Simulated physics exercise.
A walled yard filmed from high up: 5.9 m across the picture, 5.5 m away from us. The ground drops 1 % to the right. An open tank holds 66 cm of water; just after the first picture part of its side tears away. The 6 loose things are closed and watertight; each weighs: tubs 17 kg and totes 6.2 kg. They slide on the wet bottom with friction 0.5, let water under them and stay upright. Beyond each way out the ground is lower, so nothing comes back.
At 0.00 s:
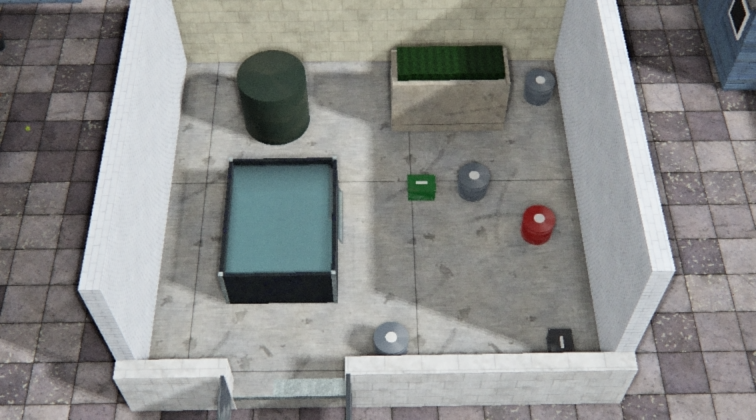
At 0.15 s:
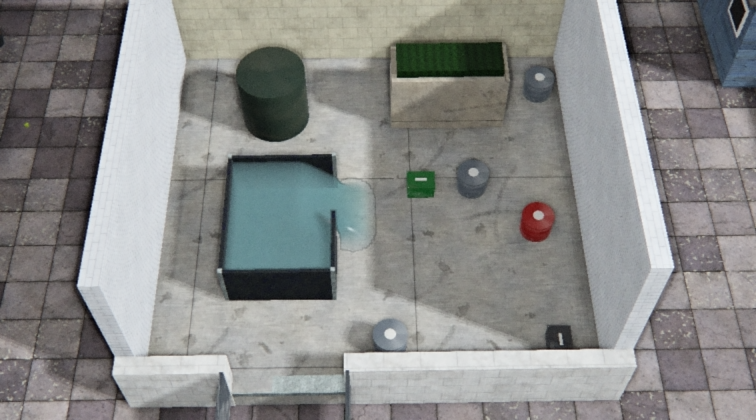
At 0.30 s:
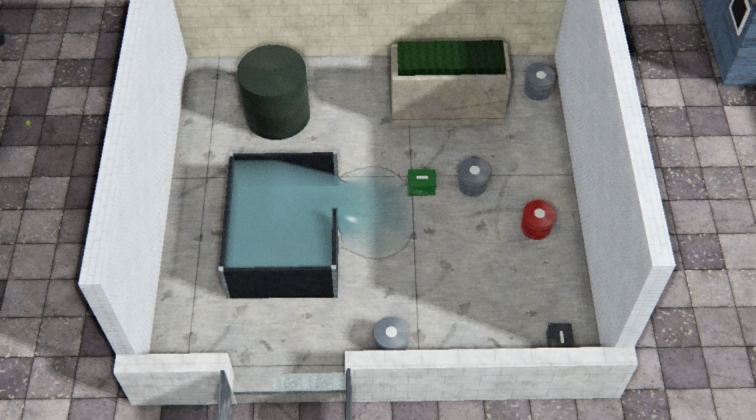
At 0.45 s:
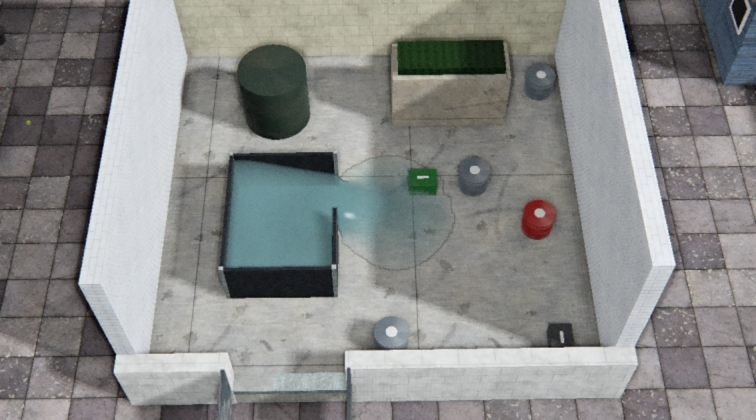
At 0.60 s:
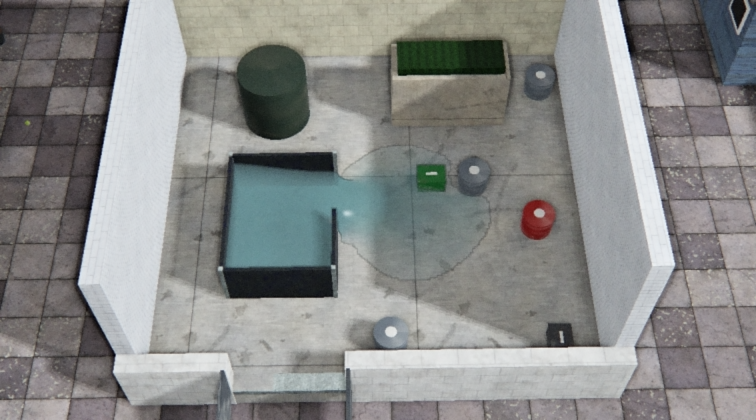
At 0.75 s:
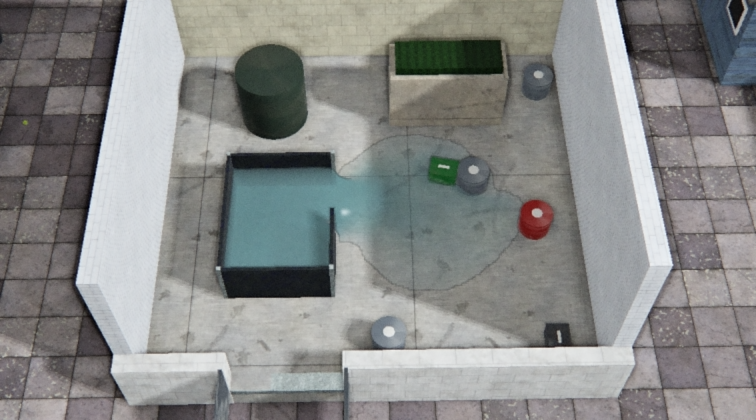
Water pouring from a torn-open tank in a walled yard, spreading right across the floor and nudging a green tote along.
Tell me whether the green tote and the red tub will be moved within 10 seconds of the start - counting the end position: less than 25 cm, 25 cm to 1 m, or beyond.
Green tote ends far away, red tub ends far away.
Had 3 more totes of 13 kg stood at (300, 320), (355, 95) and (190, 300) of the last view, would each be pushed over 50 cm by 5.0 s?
In that order: Short of it, short of it, under.
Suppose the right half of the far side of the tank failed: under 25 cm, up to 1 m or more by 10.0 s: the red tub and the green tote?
Then the red tub holds its place, the green tote holds its place.
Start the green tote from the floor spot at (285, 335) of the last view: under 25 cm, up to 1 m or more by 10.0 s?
It barely shifts.
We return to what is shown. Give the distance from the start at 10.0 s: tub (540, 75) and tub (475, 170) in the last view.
In that order: 300 cm, 200 cm.
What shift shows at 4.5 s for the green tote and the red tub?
Roughly 250 and 150 cm by then.
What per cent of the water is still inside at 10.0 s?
Some 98 per cent remains.
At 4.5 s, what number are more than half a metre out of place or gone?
5 of them.
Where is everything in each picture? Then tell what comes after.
In the first frame, the green tote at (422, 183) rests on the ground; the red tub at (539, 219) rests on the ground; water covers 2.6 m2; 0 of 6 have shifted.
In the second frame, the green tote at (421, 180) rests on the ground; the red tub at (538, 216) rests on the ground; water covers 3.2 m2; 0 of 6 have shifted.
In the third frame, the green tote at (422, 178), on the bottom; the red tub at (539, 214) rests on the ground; 3.9 m2 under water; 0 of 6 have shifted.
In the fourth frame, the green tote at (423, 177) rests on the ground; the red tub at (539, 213) rests on the ground; water covers 5.0 m2; 0 of 6 have shifted.
In the fifth frame, the green tote at (431, 174), on the bottom, 15 cm from its start; the red tub at (539, 213) rests on the ground; 6.1 m2 under water; 1 of 6 have shifted.
In the sixth frame, the green tote at (444, 167) rests on the ground, 39 cm from its start; the red tub at (537, 213), on the bottom; water covers 7.4 m2; 1 of 6 have shifted.
After 2.0 s the green tote is near (554, 120), 2.2 m from its start, afloat; the red tub is near (572, 237), 0.6 m from its start, afloat; 0 of 6 are out; 3 afloat.
After 4.5 s the green tote is near (509, 78), 2.4 m from its start, afloat; the red tub is near (547, 318), 1.7 m from its start, afloat; 0 of 6 are out; 3 afloat.
After 7.0 s the green tote is near (518, 70), 2.6 m from its start, afloat; the red tub is near (436, 324), 2.3 m from its start, aground; 0 of 6 are out; 2 afloat.
After 10.0 s the green tote is near (427, 63), 2.2 m from its start, afloat; the red tub is near (436, 324), 2.3 m from its start, aground; 0 of 6 are out; 3 afloat.
